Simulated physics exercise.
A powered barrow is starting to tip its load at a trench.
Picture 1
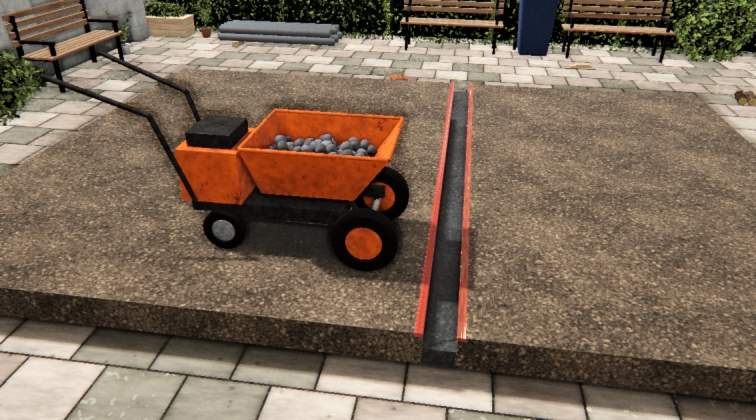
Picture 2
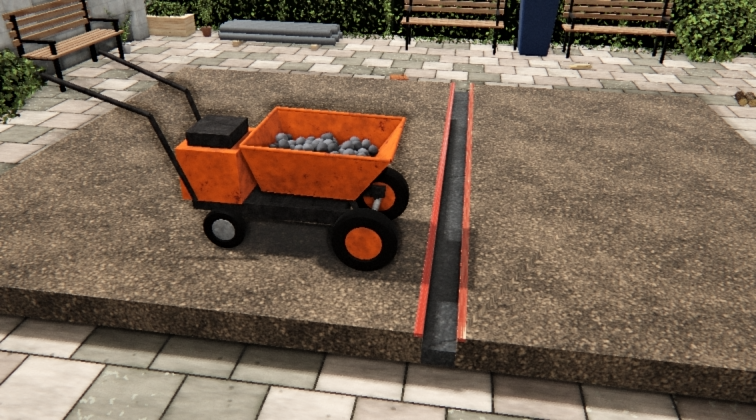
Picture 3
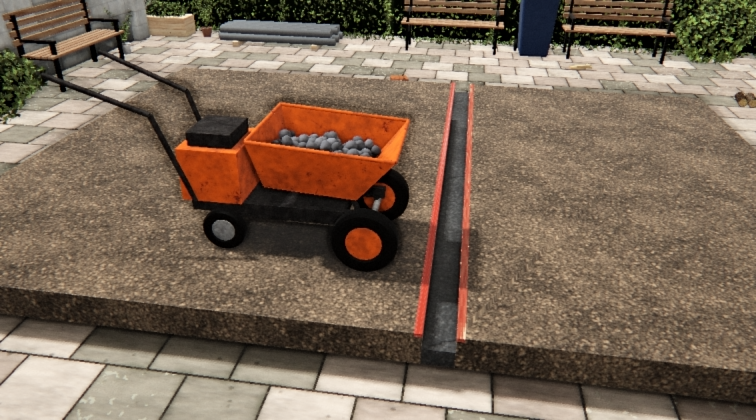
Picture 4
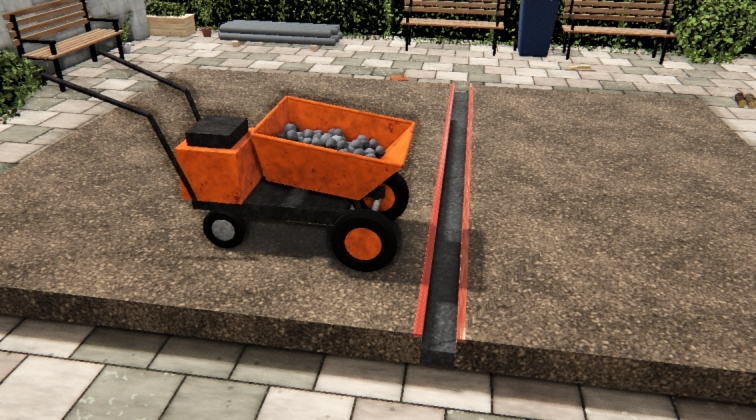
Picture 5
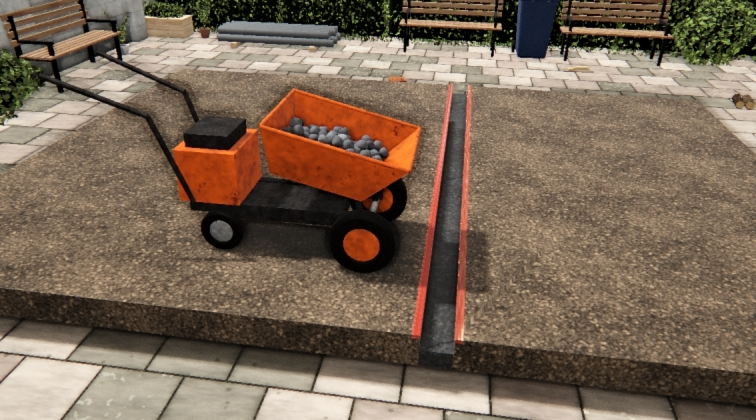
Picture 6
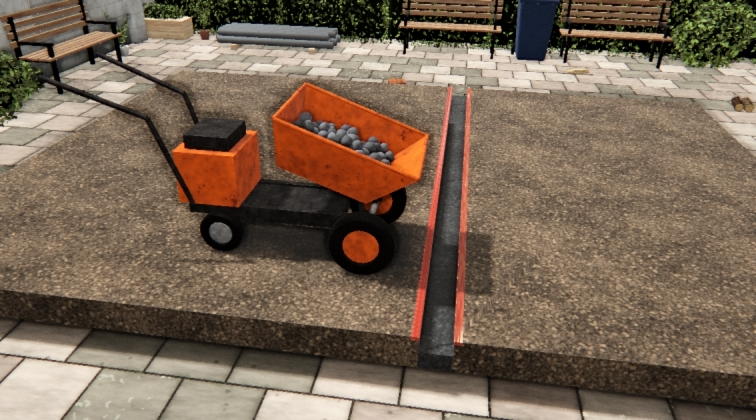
In a paved garden, an orange barrow's skip of grey cobbles gradually tilts to the right.
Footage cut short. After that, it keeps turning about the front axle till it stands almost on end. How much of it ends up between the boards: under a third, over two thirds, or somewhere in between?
Trench receives below a third.
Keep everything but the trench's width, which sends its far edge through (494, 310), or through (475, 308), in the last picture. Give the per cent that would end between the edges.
In turn 60 and 30 in a hundred.
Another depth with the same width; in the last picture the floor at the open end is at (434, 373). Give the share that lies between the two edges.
Near 20 %.
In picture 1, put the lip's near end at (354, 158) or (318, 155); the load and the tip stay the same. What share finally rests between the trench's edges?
50 % and 50 %.
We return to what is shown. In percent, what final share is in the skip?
0 in a hundred, roughly.
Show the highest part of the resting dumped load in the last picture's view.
Summit once settled: About (490, 237).
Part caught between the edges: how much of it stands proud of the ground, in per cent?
Estimate: Near 0 per cent.
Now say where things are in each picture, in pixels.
In the first picture, lip of the skip near (388, 160), level; top of the load near (320, 149), round cobbles; first edge of the trench near (423, 298); far edge near (463, 303), the trench under half as wide as the skip, and about half as deep as wide.
In the second picture, lip of the skip near (390, 161), level; top of the load near (321, 148).
In the third picture, lip of the skip near (395, 163), tipped barely; top of the load near (311, 146).
In the fourth picture, lip of the skip near (402, 166), tipped a little; top of the load near (308, 143).
In the fifth picture, lip of the skip near (409, 172), tipped a little; top of the load near (314, 139).
In the sixth picture, lip of the skip near (418, 180), tipped clearly; top of the load near (310, 138); first edge of the trench near (420, 302); far edge near (460, 307).
Shortly afterwards, skip tipped steeply; the whole lot in the skip.
Next, skip tipped right over; the bulk in the skip; a little beyond it; only a few falling.
Some moments later, skip tipped right over; near a quarter in the skip; only a few in or heaped over the trench; the bulk beyond it.
In the end, skip tipped right over; a little in or heaped over the trench; the bulk beyond it.
